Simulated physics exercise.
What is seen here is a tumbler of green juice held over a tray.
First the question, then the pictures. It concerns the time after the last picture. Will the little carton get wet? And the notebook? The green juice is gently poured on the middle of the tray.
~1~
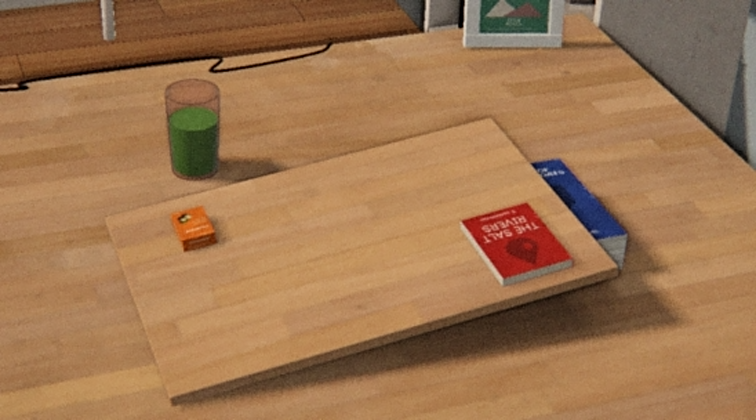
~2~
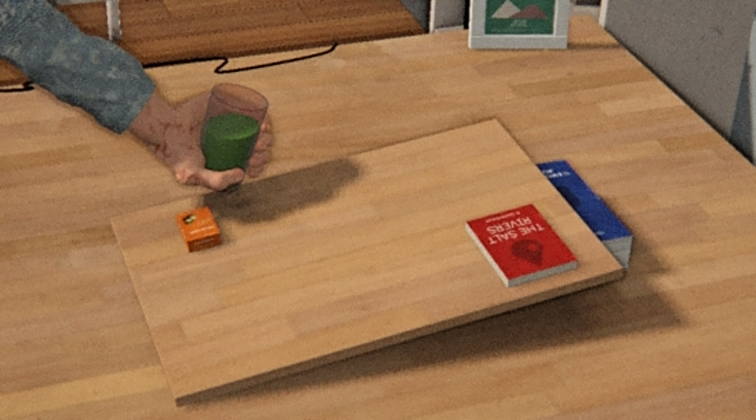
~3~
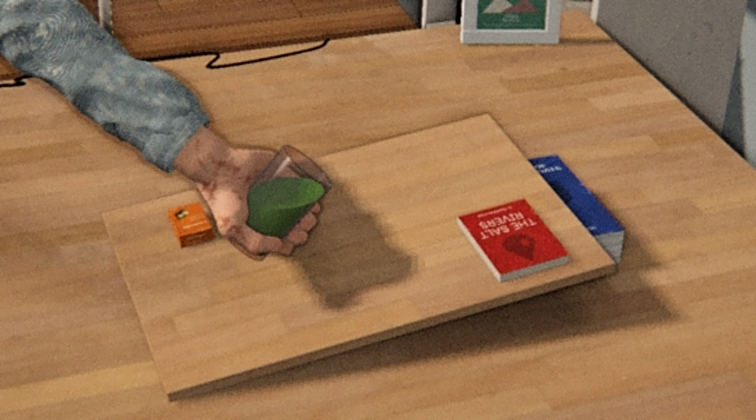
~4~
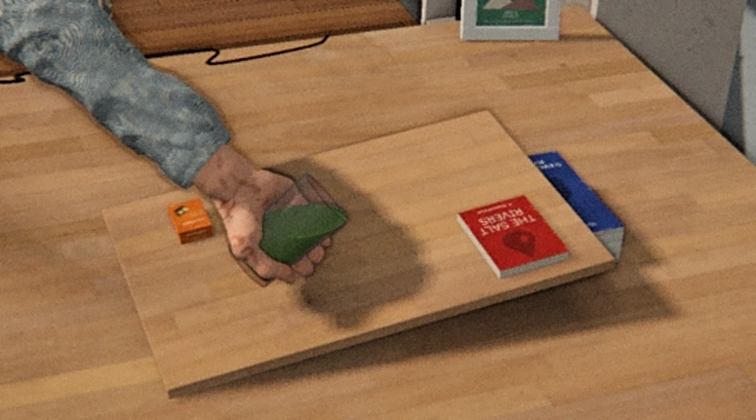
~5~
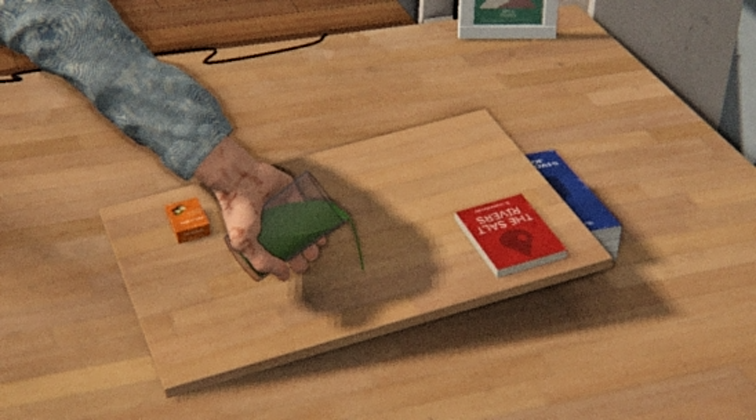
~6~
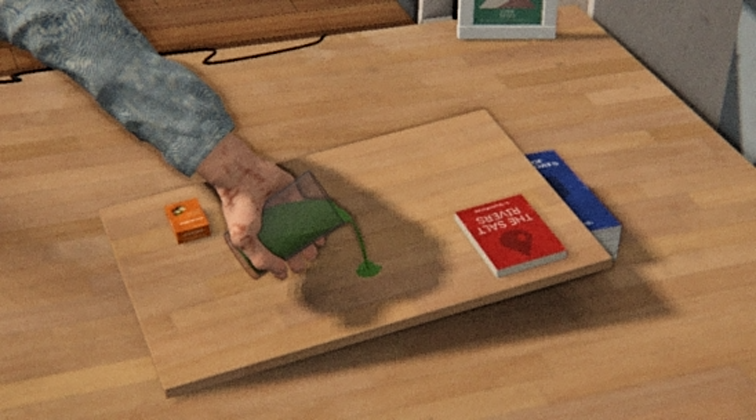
Little carton - no, it stays dry; notebook - no, it stays dry.
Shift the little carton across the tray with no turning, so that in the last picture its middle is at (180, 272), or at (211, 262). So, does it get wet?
Try one: Contact. Try two: Contact.
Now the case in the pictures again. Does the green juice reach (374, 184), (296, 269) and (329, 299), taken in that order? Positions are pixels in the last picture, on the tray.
So, first left alone, next got to, and last got to.
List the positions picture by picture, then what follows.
The tray slopes down to the left; tumbler (194, 128) about two thirds full; little carton (193, 228); notebook (515, 243), in the first picture.
Tumbler about two thirds full, surface at (232, 127); little carton (199, 229), in the second picture.
Tumbler (277, 202) tipped 40° with all of its load; notebook (513, 240), in the third picture.
The tray slopes down to the left; tumbler (289, 230) tipped 50° with all of its load; little carton (190, 221), in the fourth picture.
The first of it lands; tumbler (287, 226) tipped 55° with all of its load; notebook (510, 235), in the fifth picture.
The first of it lands; tumbler (286, 225) tipped 60° with all of its load; little carton (188, 220); notebook (510, 235), in the sixth picture.
Next, it runs down to the left; the little carton is clear of it; the notebook is clear of it.
After that, it runs down to the left and off the end; the little carton is clear of it; the notebook is clear of it.
Finally, it runs down to the left and off the end; the little carton is clear of it; the notebook is clear of it.
